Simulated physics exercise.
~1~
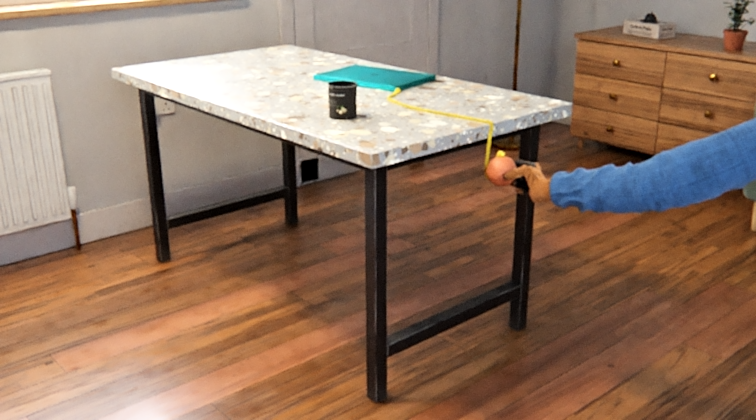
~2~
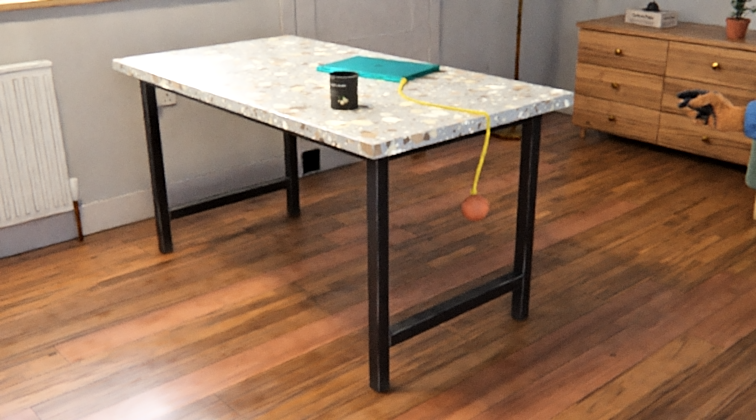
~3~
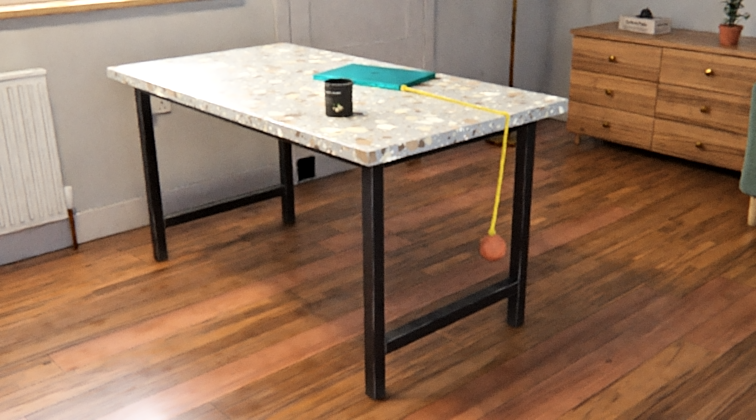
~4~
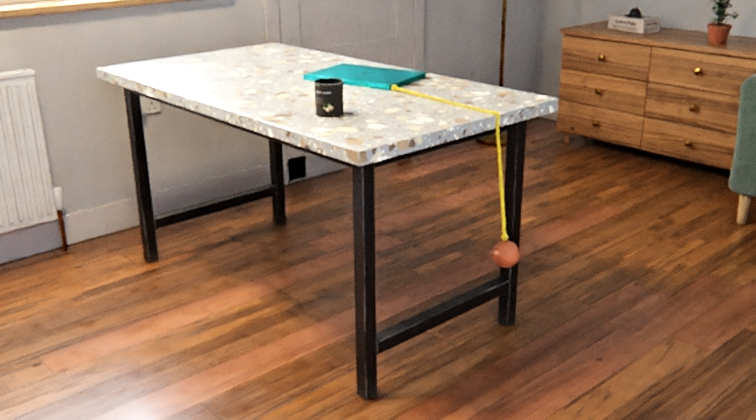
Orange on a yellow cord dropping from a hand past the table edge, then dangling while the black cup stays put.
